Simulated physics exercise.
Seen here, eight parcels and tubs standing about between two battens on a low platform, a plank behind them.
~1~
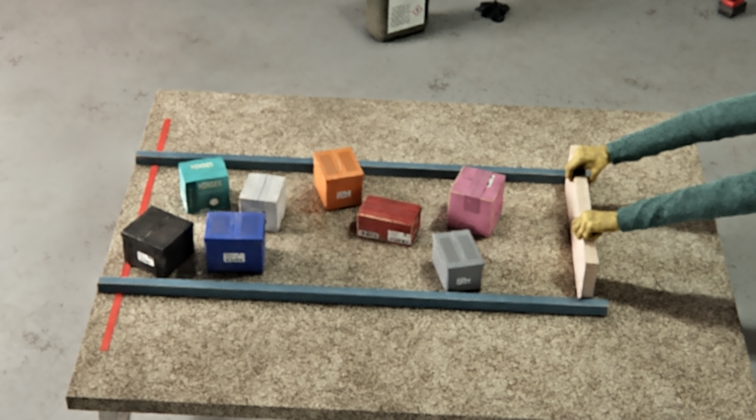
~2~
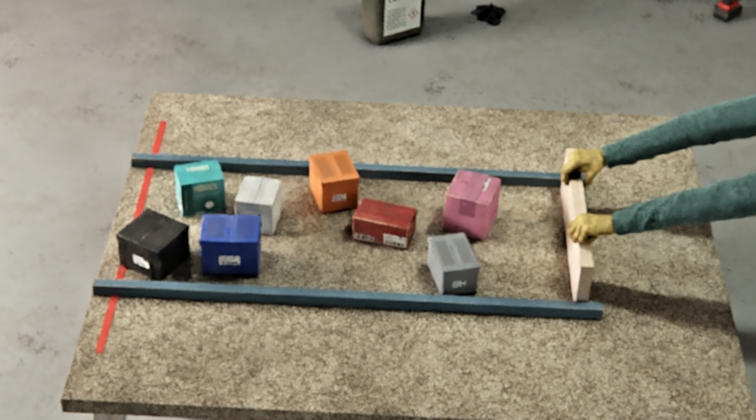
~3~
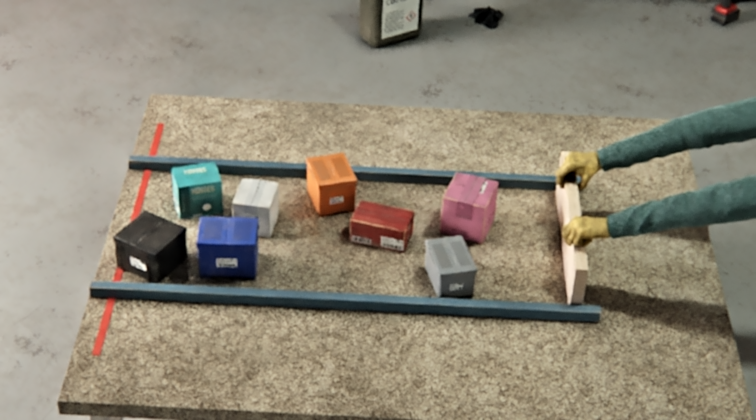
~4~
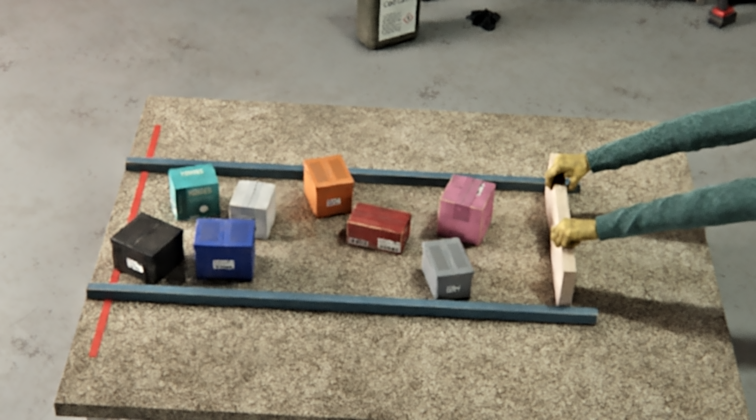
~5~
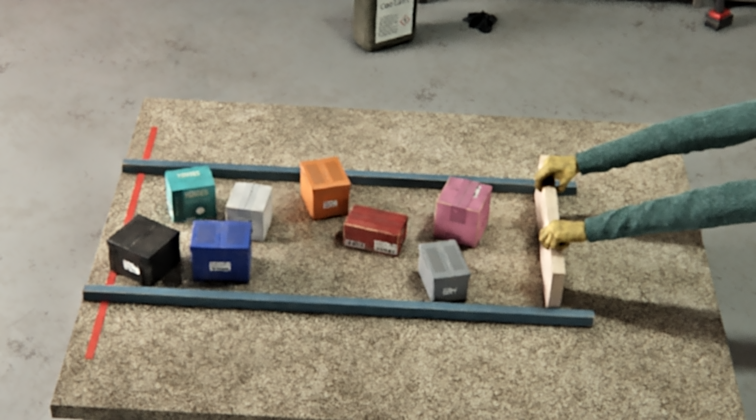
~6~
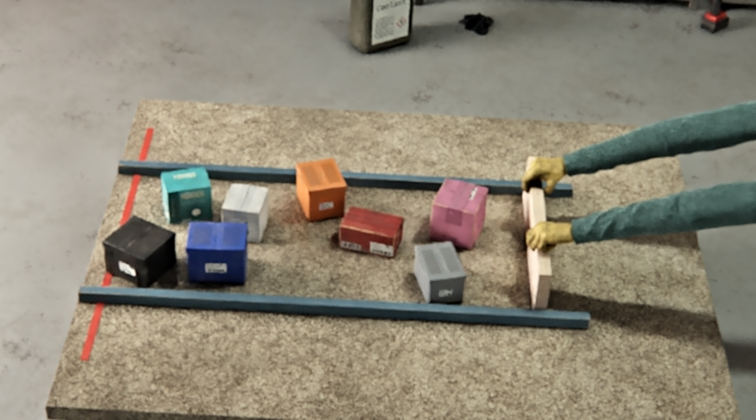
The video shows eight coloured boxes standing between two blue battens on a speckled platform, with a red tape line at the left, while two gloved hands slide a wooden plank a short way left toward the boxes.
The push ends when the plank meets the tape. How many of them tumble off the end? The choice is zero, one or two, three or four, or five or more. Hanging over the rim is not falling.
As it turns out, the number that fall off is five or more.
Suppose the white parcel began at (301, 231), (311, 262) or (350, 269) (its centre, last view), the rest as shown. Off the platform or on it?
The white parcel is lost; falls; falls.
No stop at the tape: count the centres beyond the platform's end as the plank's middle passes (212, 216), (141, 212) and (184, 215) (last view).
It would be 1, 5 and 1.
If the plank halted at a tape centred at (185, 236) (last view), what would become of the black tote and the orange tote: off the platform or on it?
The black tote is lost, the orange tote holds on.
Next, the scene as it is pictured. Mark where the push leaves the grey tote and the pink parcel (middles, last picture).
Near (91, 254) and (101, 199).
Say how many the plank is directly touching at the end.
The number is 2.
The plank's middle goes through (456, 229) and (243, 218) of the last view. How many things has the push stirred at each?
First 2, then 8.
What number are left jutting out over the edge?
That would be 2.
A little later, none off yet; black tote at rest near (140, 253); turquoise box at rest near (187, 195); blue tote at rest near (218, 253).
Next, none off yet; black tote shifted a little near (124, 254); turquoise box shifted a little near (174, 187); blue tote shifted a little near (187, 260).
When it is over, the number that fall off is five or more; down, red parcel, orange tote, white parcel, blue tote, turquoise box and black tote.
